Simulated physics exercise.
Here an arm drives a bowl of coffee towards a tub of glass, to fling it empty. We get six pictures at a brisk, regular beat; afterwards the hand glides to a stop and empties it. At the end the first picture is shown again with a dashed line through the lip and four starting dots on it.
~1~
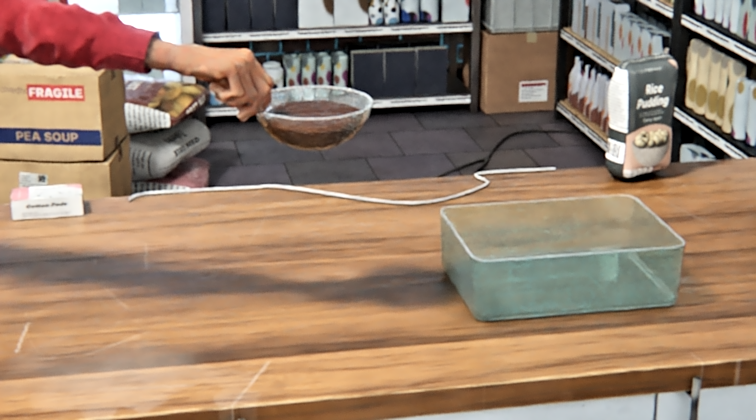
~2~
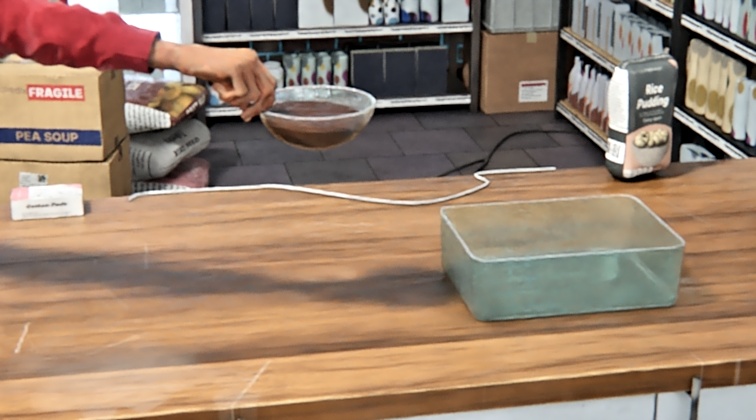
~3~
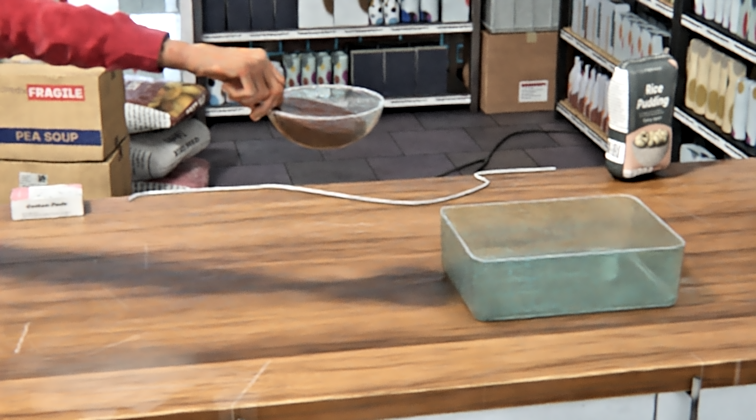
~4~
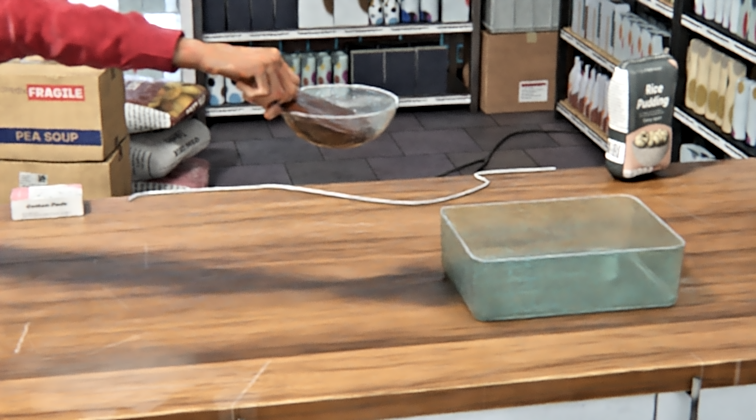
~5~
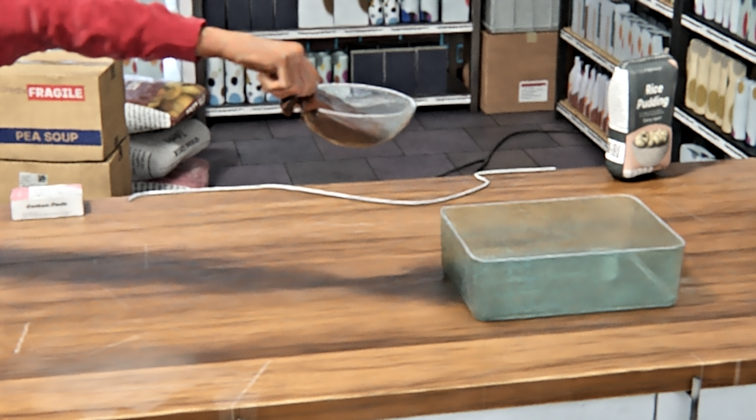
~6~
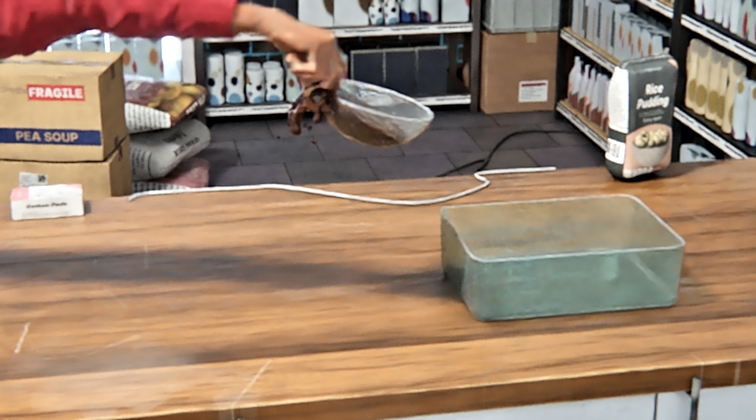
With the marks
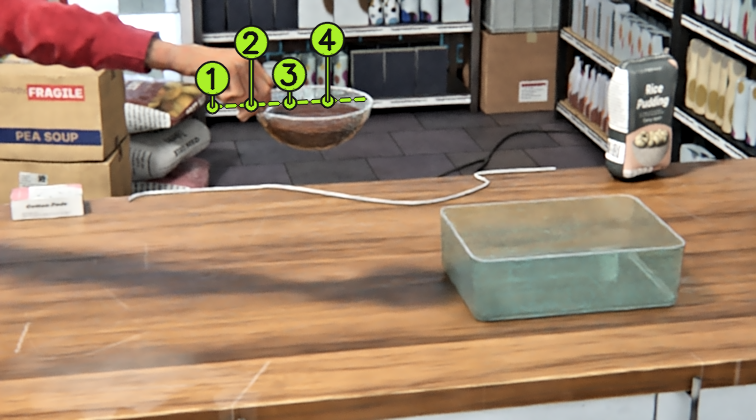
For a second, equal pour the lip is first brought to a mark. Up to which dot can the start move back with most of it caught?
The answer is spot 4.
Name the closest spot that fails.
It is 3.
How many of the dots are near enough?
One.
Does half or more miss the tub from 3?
Yes, that goes wrong.
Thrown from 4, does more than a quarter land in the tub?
Yes, clearly.
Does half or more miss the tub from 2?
Yes.
On the marked copy, 1 at (212, 106); 2 at (251, 104); 3 at (289, 102); 4 at (327, 101).
If 1 is chosen, about 0 % lands in the tub, 100 % falls short.
If 2 is chosen, about 1 % lands in the tub, 98 % falls short.
If 3 is chosen, about 33 % lands in the tub, 63 % falls short and 3 % goes beside or beyond.
If 4 is chosen, about 66 % lands in the tub, 26 % falls short and 8 % goes beside or beyond.
